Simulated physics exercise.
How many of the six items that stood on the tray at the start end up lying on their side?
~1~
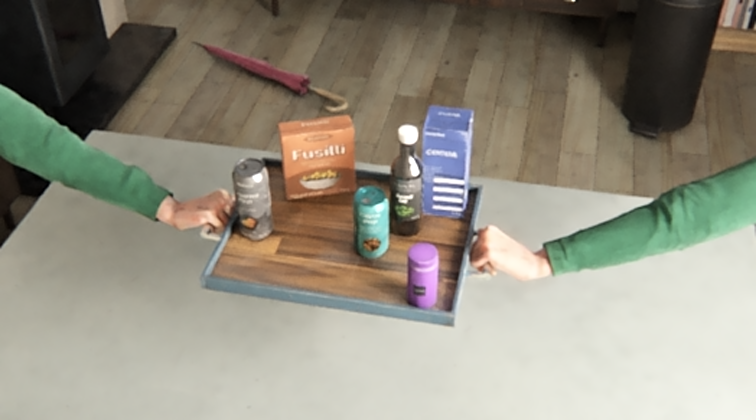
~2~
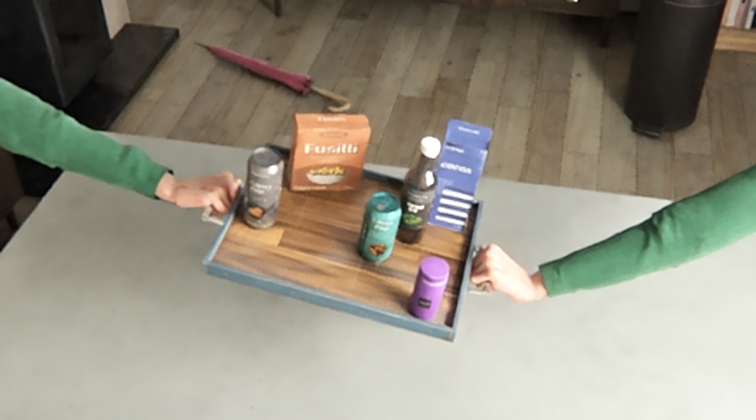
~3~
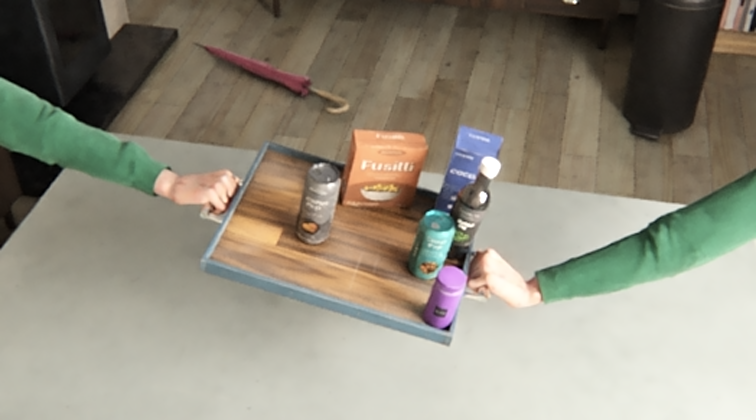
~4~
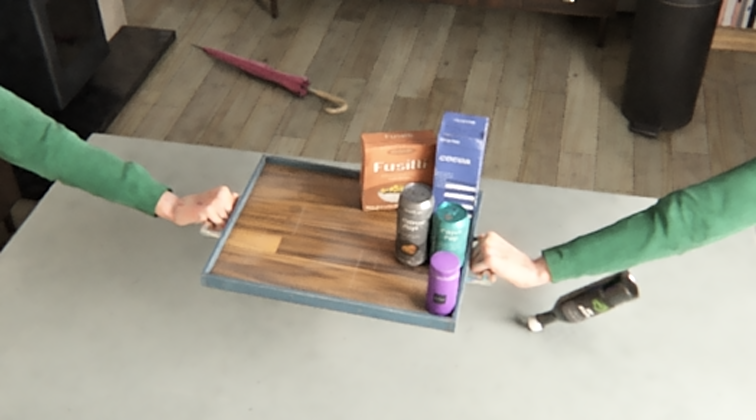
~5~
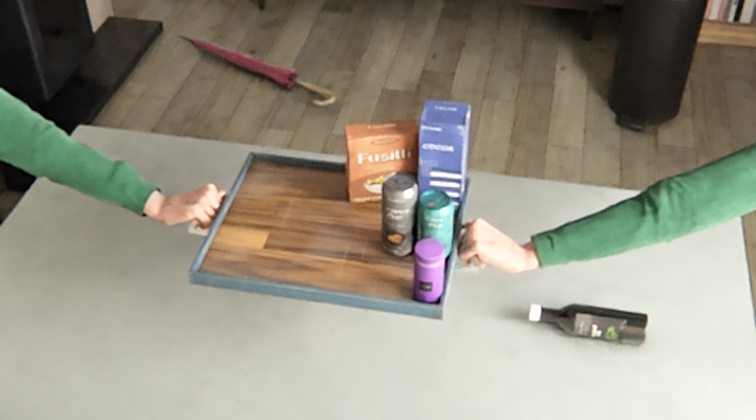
One of them does. The black bottle ends up lying on its side on the table, to the right of the tray.
On a grey table, two hands tilted a wooden tray of groceries down to the right, and the orange packet and cans slid that way while the black bottle went over the edge. The tray was levelled, leaving the bottle lying on the table.
